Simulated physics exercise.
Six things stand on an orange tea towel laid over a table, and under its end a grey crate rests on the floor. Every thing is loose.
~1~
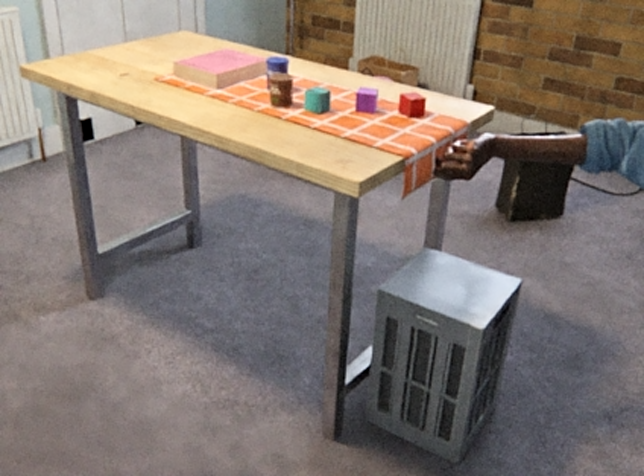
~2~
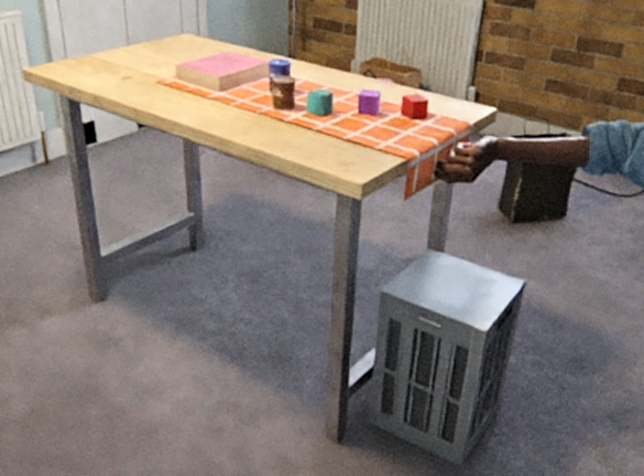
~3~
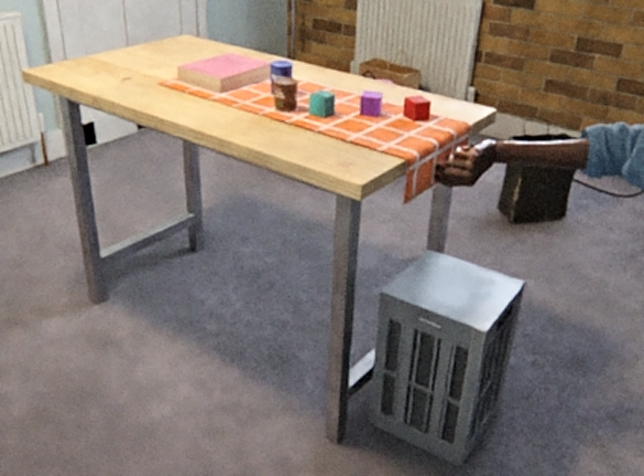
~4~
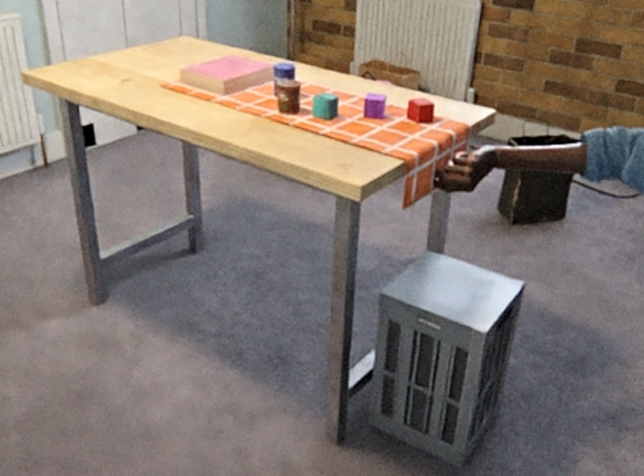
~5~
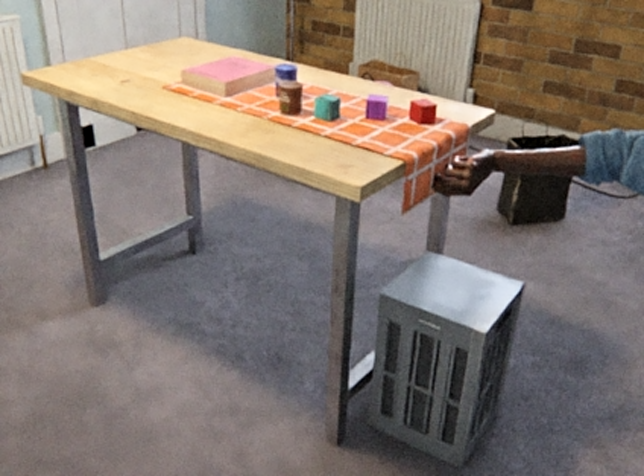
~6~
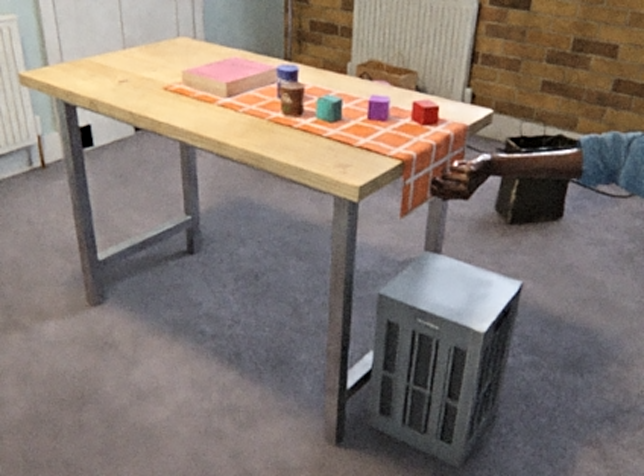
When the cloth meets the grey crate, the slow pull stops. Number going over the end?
I predict that two objects will leave the top.
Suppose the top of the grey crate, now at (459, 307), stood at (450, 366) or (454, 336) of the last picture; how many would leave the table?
That would be 4 and 3.
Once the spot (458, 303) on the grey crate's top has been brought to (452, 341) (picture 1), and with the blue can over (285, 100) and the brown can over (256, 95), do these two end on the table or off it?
Final state: The blue can is still in place, the brown can is still in place.
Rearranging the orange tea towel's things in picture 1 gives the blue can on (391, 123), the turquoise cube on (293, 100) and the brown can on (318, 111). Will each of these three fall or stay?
My call: The blue can takes a tumble; the turquoise cube hangs on; the brown can hangs on.
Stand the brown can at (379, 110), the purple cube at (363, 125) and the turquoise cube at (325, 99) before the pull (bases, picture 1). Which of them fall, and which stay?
As for the brown can, it goes off; the purple cube goes off; the turquoise cube stays aboard.
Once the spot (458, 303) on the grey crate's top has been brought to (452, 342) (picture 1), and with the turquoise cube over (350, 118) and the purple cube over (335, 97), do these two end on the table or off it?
So the turquoise cube leaves, and the purple cube leaves.
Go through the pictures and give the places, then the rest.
The first frame shows hem (401, 201); red cube (413, 95); purple cube (367, 91); turquoise cube (318, 90); brown can (281, 77); blue can (278, 59); top of the crate (458, 303).
The second frame shows hem (403, 203); red cube (416, 97).
The third frame shows hem (403, 207); purple cube (372, 94).
The fourth frame shows hem (402, 213); turquoise cube (326, 96); top of the crate (460, 307).
The fifth frame shows hem (402, 217); brown can (291, 84).
The sixth frame shows hem (400, 221); red cube (426, 103); purple cube (380, 98); turquoise cube (330, 98); brown can (293, 85); blue can (288, 67).
Soon after, hem near (430, 233); red cube gone.
Then, hem on the crate; red cube and purple cube gone.
At rest, hem on the crate; red cube and purple cube gone. The answer is two.
